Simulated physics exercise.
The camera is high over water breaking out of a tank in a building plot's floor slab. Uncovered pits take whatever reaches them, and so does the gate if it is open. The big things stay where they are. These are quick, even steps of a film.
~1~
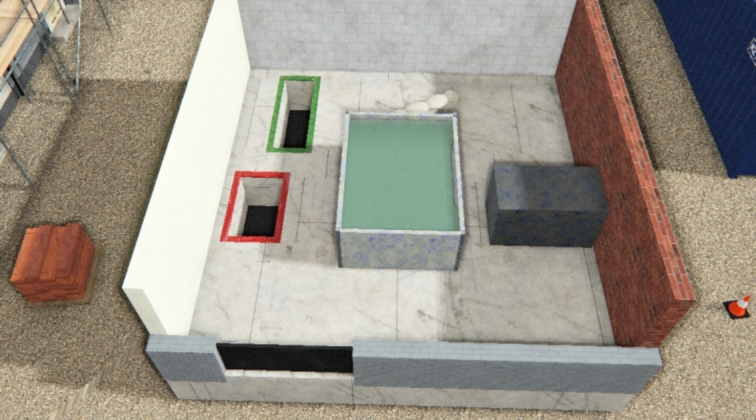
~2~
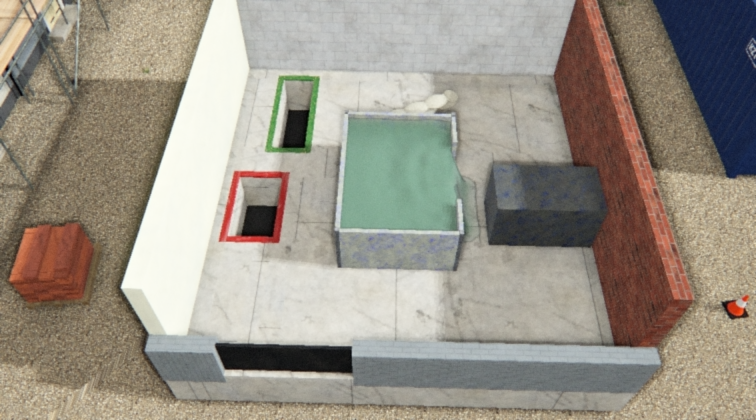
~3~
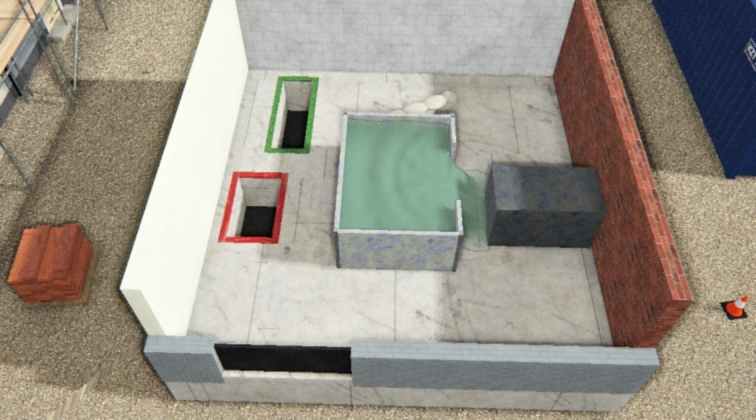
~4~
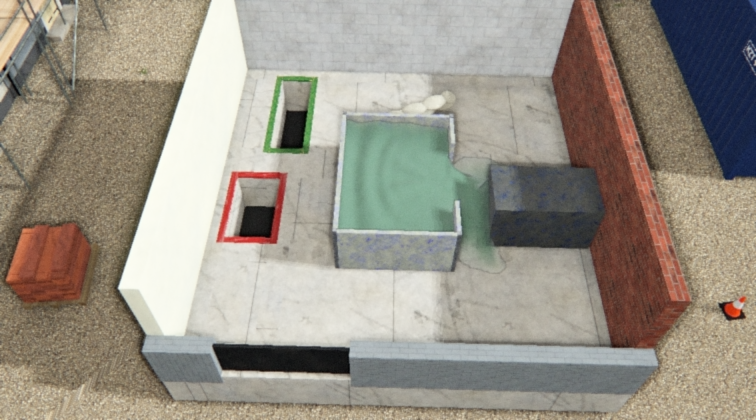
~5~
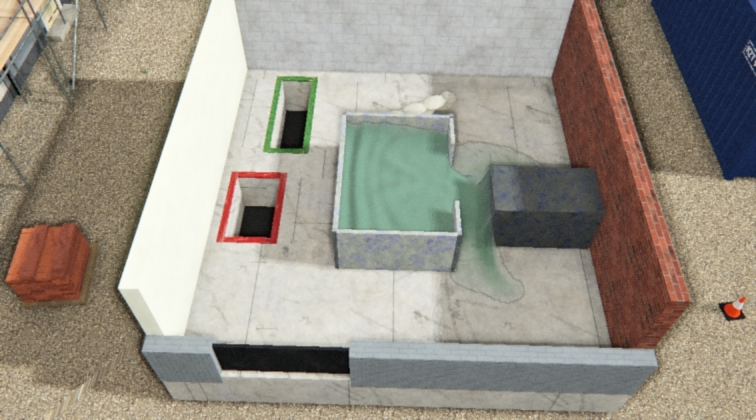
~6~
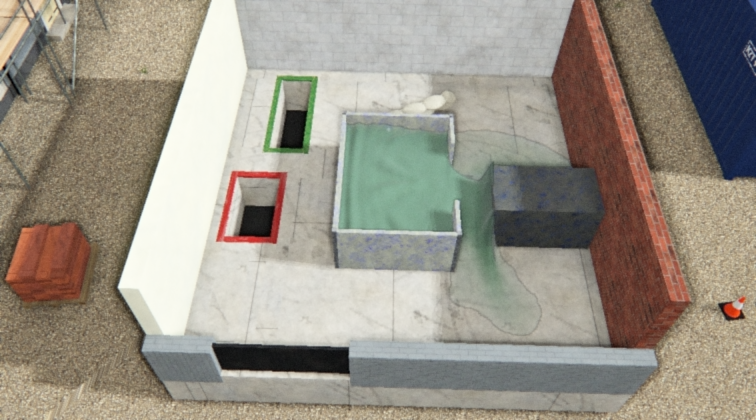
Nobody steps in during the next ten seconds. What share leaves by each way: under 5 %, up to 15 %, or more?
One by one: The gate takes less than 5 %; the green pit takes more than 15 %; the red pit takes between 5 and 15 %.
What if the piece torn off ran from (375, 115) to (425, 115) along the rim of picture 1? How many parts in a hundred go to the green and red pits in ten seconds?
Parts in a hundred: Green 35, red 2.
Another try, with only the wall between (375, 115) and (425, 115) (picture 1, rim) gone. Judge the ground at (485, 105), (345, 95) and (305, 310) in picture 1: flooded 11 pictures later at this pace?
In that order: Under water, awash, no water.
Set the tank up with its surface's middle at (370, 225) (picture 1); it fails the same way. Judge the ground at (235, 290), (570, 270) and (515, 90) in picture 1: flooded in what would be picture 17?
One after the other: Not flooded, wet, flooded.
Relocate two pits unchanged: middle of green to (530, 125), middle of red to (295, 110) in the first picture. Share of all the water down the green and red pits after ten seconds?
Per cent: Green 45, red 4.
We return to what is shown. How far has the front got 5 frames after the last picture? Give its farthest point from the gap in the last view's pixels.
I would point to (550, 84).
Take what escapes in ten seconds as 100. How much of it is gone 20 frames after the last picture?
Close to 0 %.
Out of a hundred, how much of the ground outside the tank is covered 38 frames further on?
Some 90 per cent.
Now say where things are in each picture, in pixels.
The first frame shows still water in the open tank at (400, 172).
In the second frame, the front is at (464, 179), out from the gap at (451, 194).
In the third frame, water pours out at (450, 198) and has run to (487, 178).
In the fourth frame, water pours out at (449, 198) and has run to a hidden place.
In the fifth frame, water pours out at (449, 198) and has run to a hidden place.
In the sixth frame, the front is at a hidden place, out from the gap at (449, 198).
A moment on, water covers 35 % of the floor; the gate 0 %, the green pit 0 %, the red pit 0 %.
Next, water covers 45 % of the floor; the gate 0 %, the green pit 0 %, the red pit 0 %.
Then, water covers 70 % of the floor; the gate 0 %, the green pit 0 %, the red pit 0 %.
Later, water covers 90 % of the floor; the gate 0 %, the green pit 9 %, the red pit 2 %.
In the end, water covers 95 % of the floor; the gate 0 %, the green pit 23 %, the red pit 9 %.
